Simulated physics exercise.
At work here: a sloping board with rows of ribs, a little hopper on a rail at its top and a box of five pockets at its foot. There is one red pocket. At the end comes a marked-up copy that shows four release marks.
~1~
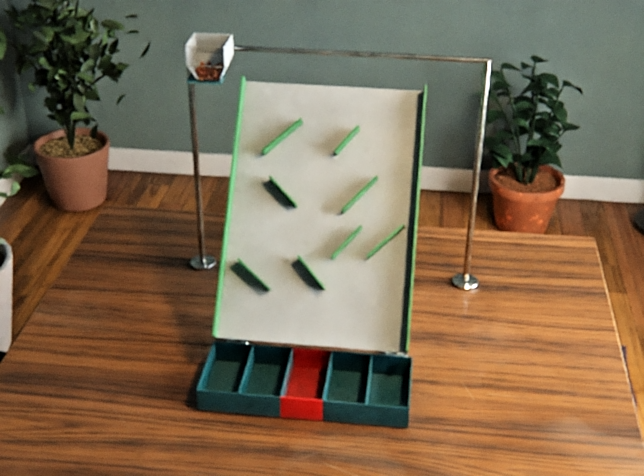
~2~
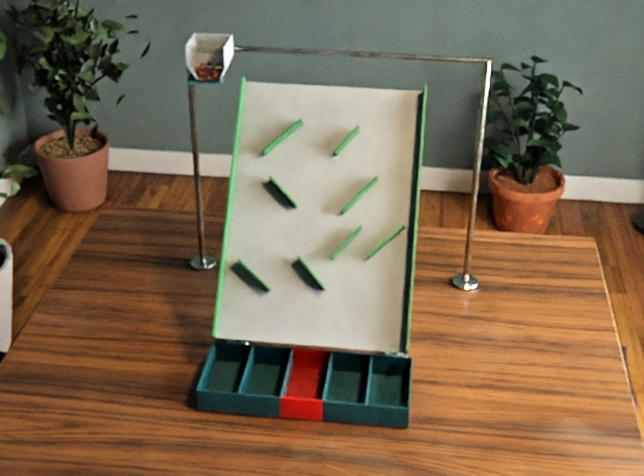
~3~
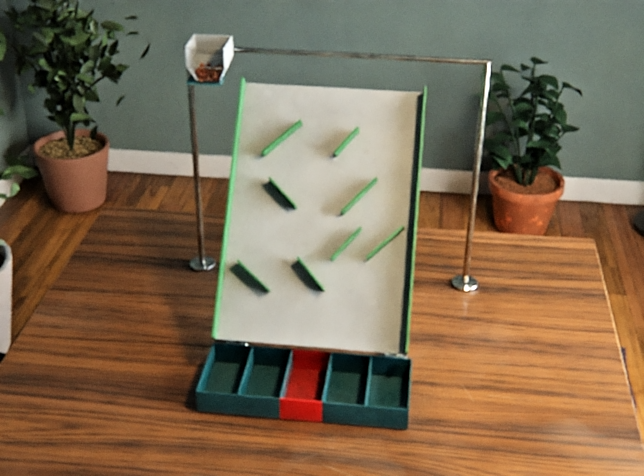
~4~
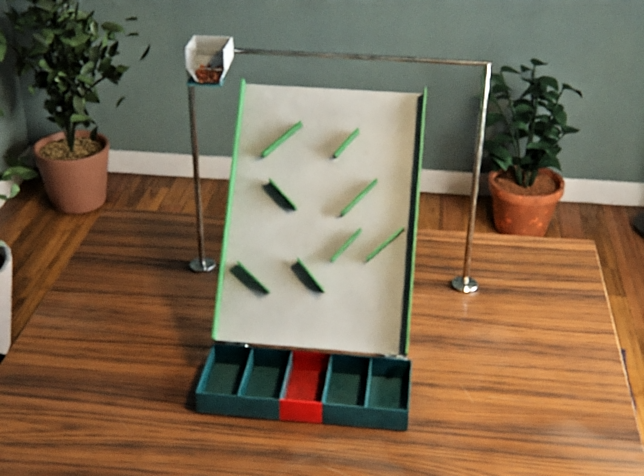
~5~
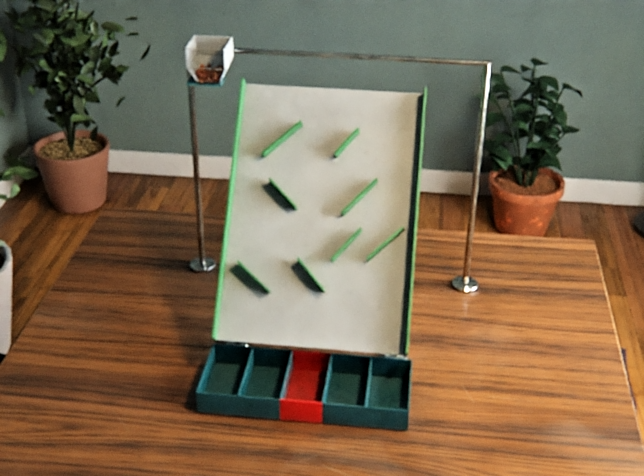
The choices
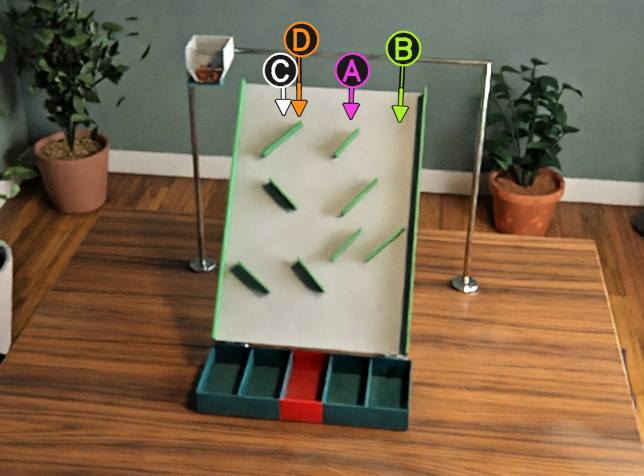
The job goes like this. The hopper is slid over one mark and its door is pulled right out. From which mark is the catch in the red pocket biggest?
B works best here.
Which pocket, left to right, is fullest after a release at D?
It is the first one.
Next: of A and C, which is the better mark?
C.
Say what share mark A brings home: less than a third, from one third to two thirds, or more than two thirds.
Mark A gives less than a third.
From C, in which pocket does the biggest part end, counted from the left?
The first.
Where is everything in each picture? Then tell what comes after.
Hopper at (211, 70), clay pellets, door shut, in the first frame.
Ribs (262, 151) to (301, 119), (335, 151) to (358, 126), (269, 176) to (295, 204), in the second frame.
Ribs (342, 211) to (377, 177), (331, 258) to (361, 227), (367, 257) to (404, 226), in the third frame.
Ribs (237, 261) to (268, 291), (297, 258) to (323, 290), in the fourth frame.
Red pocket at (301, 410), number 3 of 5 from the left, in the fifth frame.
On the marked copy, mark A meets the board at (350, 113); mark B meets the board at (399, 116); mark C meets the board at (283, 109); mark D meets the board at (299, 110).
With A, a stray few in the red pocket, nearly all in other pockets.
With B, about half in the red pocket, about a third in other pockets, a small part outside the box.
With C, a small part in the red pocket, most in other pockets, a small part outside the box.
With D, a small part in the red pocket, nearly all in other pockets, a stray few outside the box.
